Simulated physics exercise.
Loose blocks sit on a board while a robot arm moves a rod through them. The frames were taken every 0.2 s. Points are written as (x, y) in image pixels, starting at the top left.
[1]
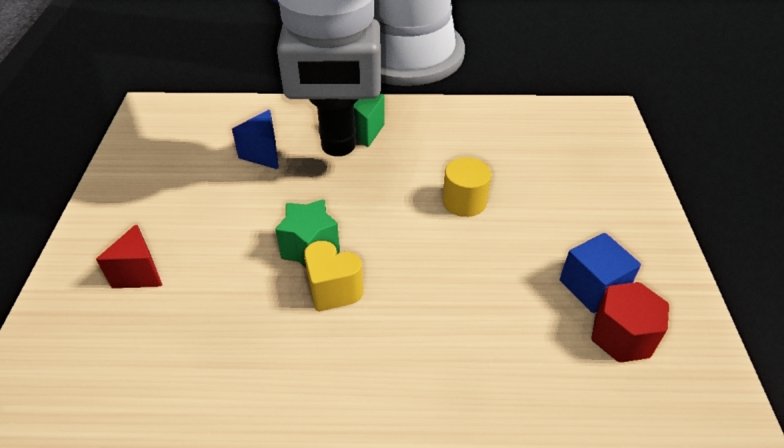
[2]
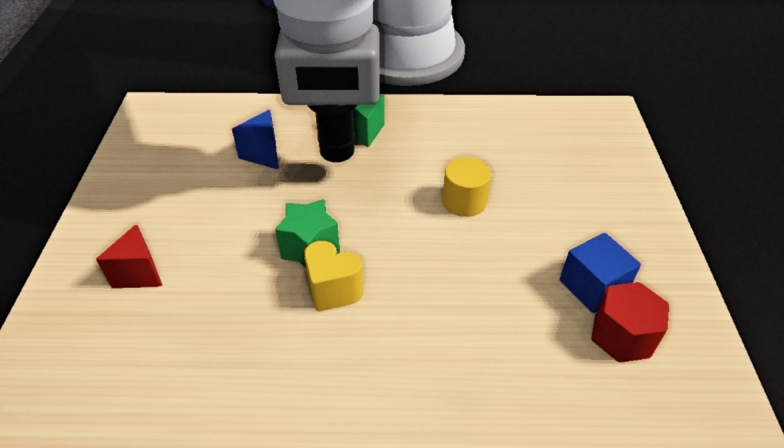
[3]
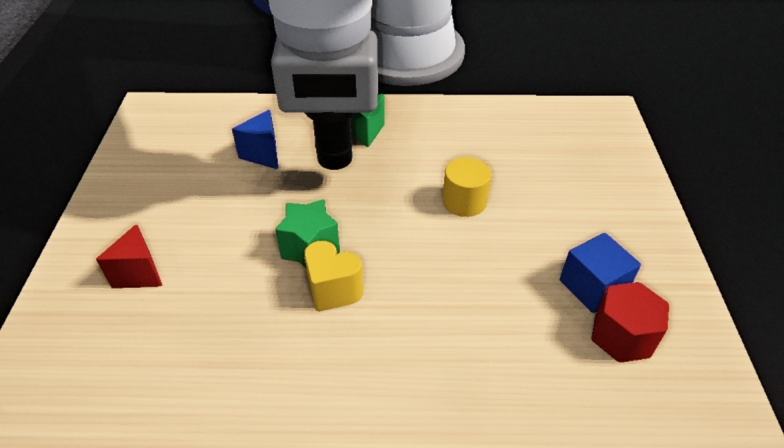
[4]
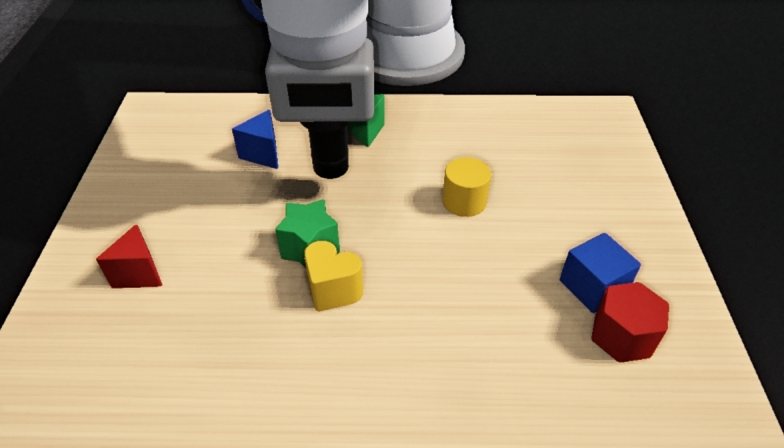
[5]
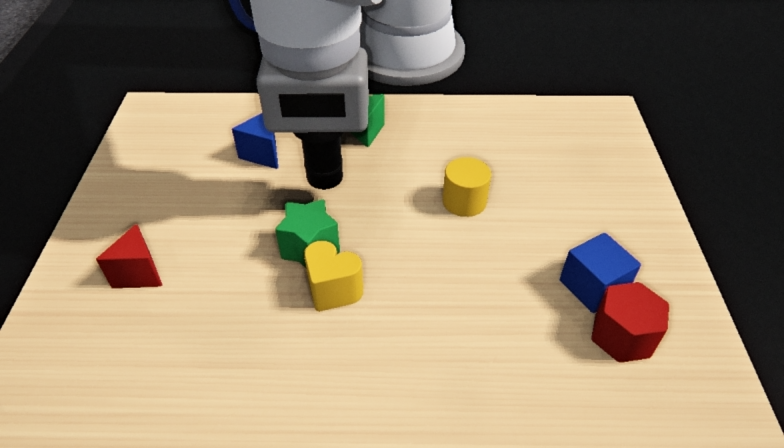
A grey and white robot arm with a black rod reaches over a pale wooden board, seen from above and in front by a still camera. A blue triangular block and a green block sit near the rod, a green star and yellow heart below, a red triangular block left, and a yellow cylinder, blue cube and red hexagon right. The rod moves slowly toward the viewer and slightly left, nearing the star, while every block stays still.
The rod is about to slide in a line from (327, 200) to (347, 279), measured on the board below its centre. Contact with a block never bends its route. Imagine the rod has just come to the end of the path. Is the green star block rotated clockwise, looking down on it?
The answer is yes.
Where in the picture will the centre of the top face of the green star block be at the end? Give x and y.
It is at (298, 250).
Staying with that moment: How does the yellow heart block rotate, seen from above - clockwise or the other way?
My answer: Anticlockwise.
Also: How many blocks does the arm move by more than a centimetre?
My prediction: Two blocks.
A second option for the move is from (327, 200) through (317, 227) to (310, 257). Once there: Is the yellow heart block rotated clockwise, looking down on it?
No, that is not how it ends up.
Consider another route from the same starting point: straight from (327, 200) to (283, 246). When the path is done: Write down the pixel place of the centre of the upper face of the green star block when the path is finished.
The green star block ends near (287, 247).
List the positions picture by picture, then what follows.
In the first frame, lower end of the rod (339, 147), tops of blocks, blue triangular piece (258, 125), green star block (306, 218), yellow heart block (330, 261).
In the second frame, rod (337, 153), blocks as before.
In the third frame, rod (335, 160), blocks as before.
In the fourth frame, rod (331, 168), blocks as before.
In the fifth frame, rod (325, 179), blue triangular piece (258, 125), green star block (306, 218), yellow heart block (330, 261).
On the path given first. Halfway along, rod (335, 217); green star block (298, 235), turned 35° clockwise; yellow heart block (329, 271), turned 25° anticlockwise.
At the end, rod (345, 258); blue triangular piece not moved; green star block (298, 250), turned 95° clockwise; yellow heart block (323, 287), turned 45° anticlockwise.
